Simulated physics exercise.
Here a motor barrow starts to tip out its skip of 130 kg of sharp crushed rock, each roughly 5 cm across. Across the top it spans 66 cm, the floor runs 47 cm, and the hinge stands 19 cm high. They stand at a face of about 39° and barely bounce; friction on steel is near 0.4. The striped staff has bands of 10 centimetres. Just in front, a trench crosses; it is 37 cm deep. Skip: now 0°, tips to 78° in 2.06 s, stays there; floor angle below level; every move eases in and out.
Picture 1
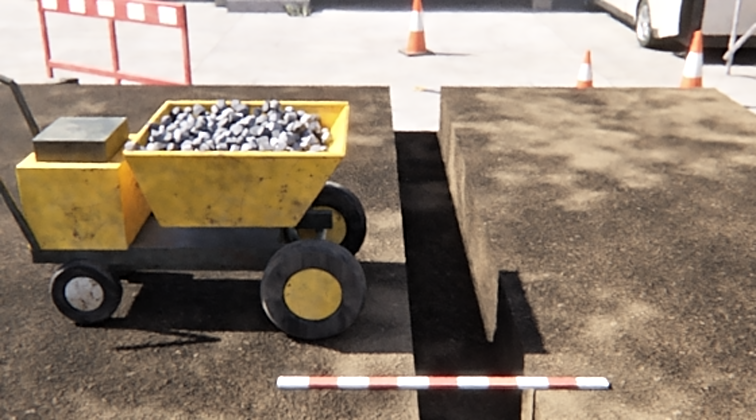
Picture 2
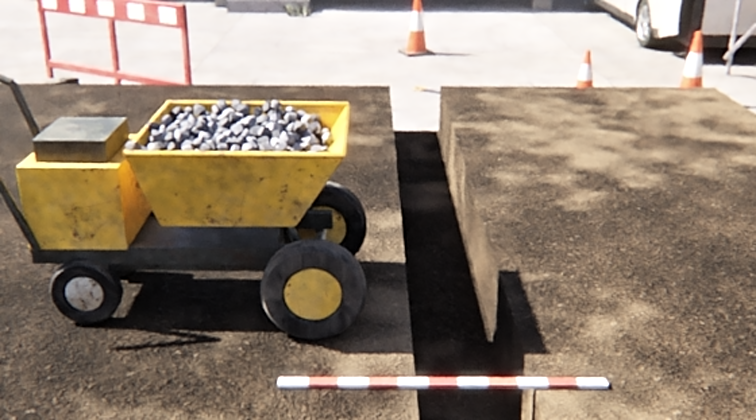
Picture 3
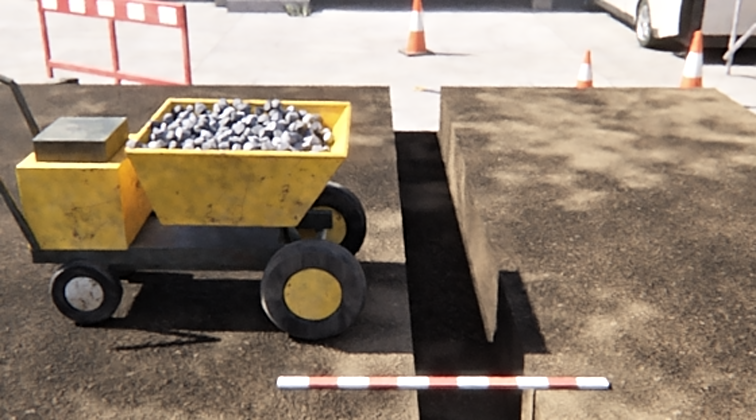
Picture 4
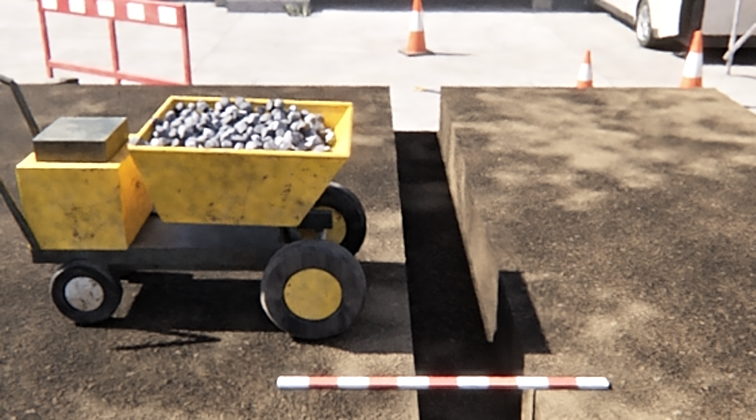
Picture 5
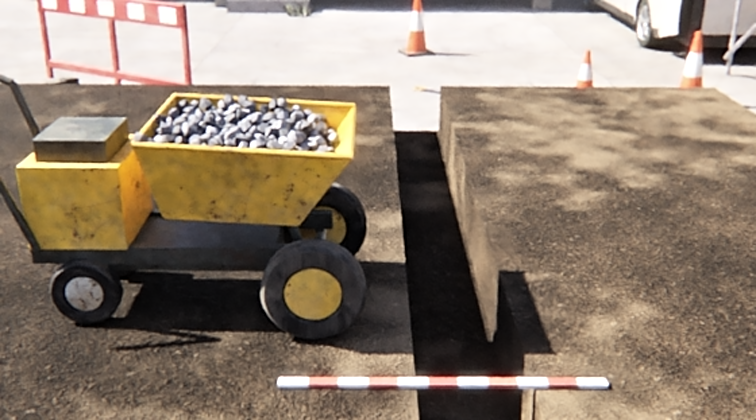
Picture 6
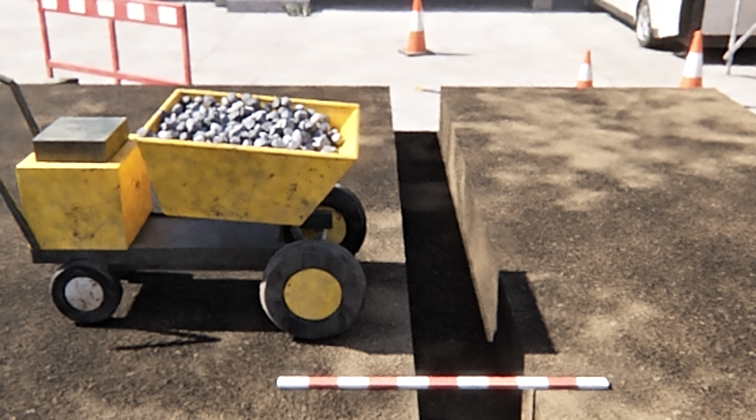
A yellow motor barrow loaded with grey crushed rock stands side-on at the left on dark, rough ground, seen from slightly above in bright sunlight. A narrow trench crosses just to its right, with a red-and-white staff lying near the front and orange cones and a striped barrier behind. The skip stays level at first, then slowly tilts a little toward the right, while the camera remains still.
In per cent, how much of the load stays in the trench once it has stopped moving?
I would say about 85 per cent.
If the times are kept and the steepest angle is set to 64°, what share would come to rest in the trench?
About 35 per cent would end up in the trench.
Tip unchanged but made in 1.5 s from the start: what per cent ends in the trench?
Roughly 80 per cent.
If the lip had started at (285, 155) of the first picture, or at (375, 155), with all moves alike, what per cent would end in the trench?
Some 100 and some 65 per cent, in that order.
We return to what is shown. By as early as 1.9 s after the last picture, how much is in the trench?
By that moment, roughly 35 per cent of the load.
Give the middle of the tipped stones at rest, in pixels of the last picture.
In the last view, about (475, 356).
Then, 1.2 s after the last picture the floor is at 66°, 99 % in the skip, 1 % in the trench; the foremost stones are at (486, 278).
Then, 1.9 s after the last picture the floor is at 78°, 55 % in the skip, 34 % in the trench, 10 % past the trench; the foremost stones are at (586, 286).
Then, 2.2 s after the last picture the floor is at 78°, 31 % in the skip, 54 % in the trench, 14 % past the trench; the foremost stones are at (608, 290).
Then, 4.2 s after the last picture the floor is at 78°, 0 % in the skip, 85 % in the trench, 14 % past the trench; the foremost stones are at (628, 304).
